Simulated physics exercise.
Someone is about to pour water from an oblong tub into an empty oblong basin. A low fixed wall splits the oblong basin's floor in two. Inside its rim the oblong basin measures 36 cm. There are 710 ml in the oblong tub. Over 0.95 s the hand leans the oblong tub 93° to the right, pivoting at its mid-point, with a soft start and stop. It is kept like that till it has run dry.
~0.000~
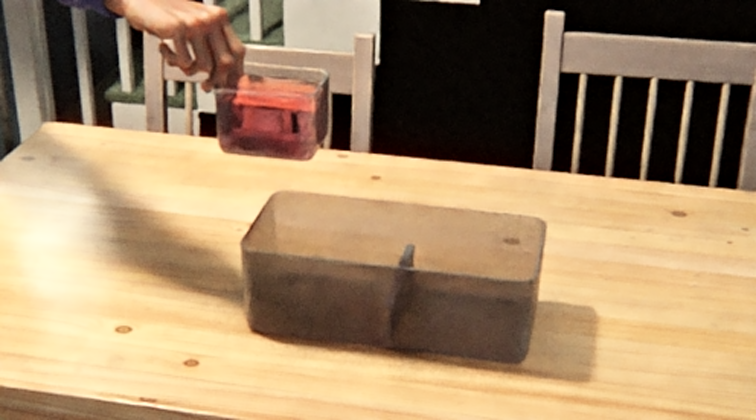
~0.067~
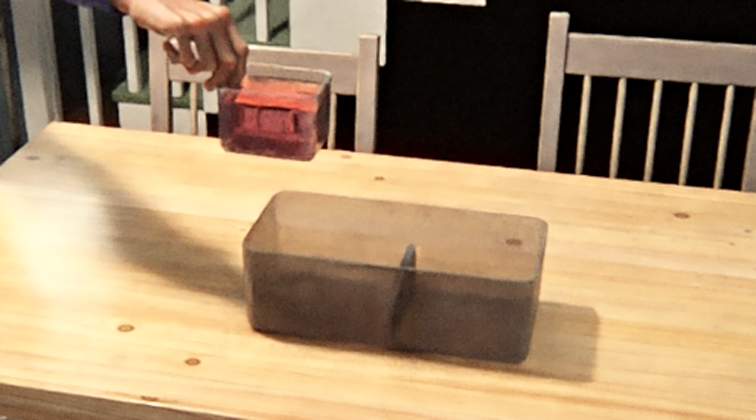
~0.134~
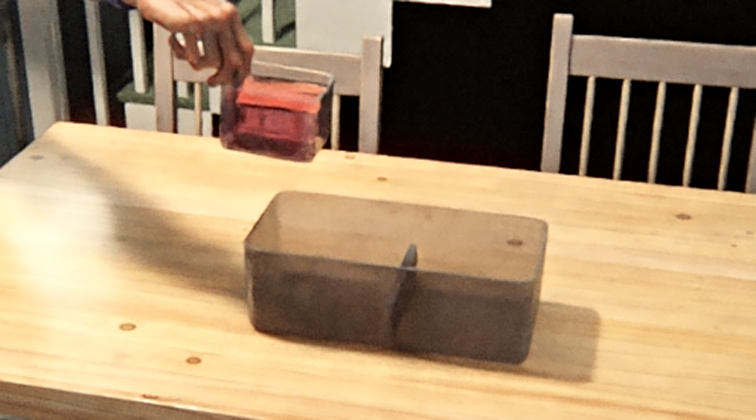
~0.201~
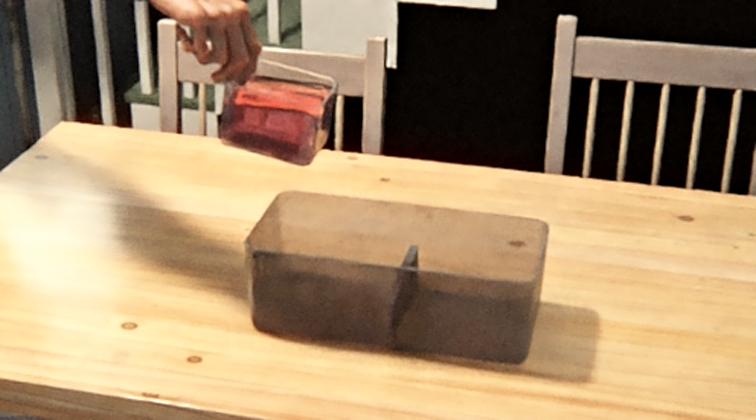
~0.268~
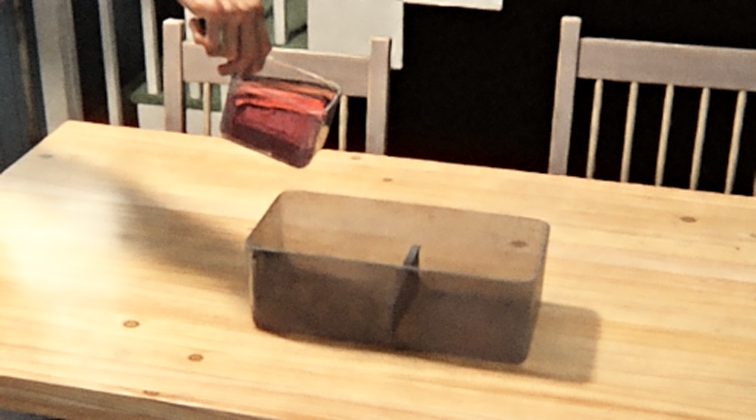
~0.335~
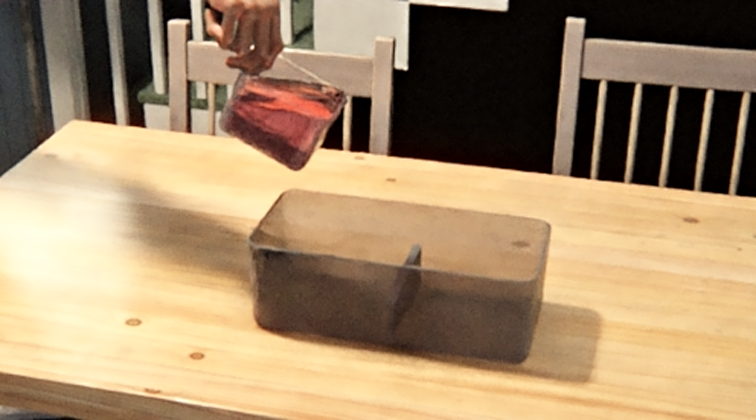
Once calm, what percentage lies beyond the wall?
Roughly 25 per cent is past the wall.
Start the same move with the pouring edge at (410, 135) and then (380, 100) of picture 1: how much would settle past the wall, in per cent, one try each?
In turn about 95 and 90 per cent.
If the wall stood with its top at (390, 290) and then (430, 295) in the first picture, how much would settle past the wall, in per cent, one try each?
In turn about 60 and 10 per cent.
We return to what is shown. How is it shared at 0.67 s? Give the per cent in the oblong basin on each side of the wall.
Some 16 per cent left and 4 right.
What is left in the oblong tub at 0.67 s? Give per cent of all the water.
Near 48 in a hundred.
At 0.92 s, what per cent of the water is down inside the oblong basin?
Some 74 per cent.
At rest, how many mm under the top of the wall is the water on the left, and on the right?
Some 40 mm on the left and 54 mm on the right.
By 0.67 s the tilt is 74° and 48 per cent is still to pour, 15 is left of the wall and 4 right of it.
By 0.92 s the tilt is 93° and 15 per cent is still to pour, 50 is left of the wall and 25 right of it.
By 1.17 s the tilt is 93° and 5 per cent is still to pour, 66 is left of the wall and 25 right of it.
By 1.45 s the tilt is 93° and 2 per cent is still to pour, 72 is left of the wall and 25 right of it.
At rest 74 per cent lies left of the wall, 25 right of it and 1 outside.
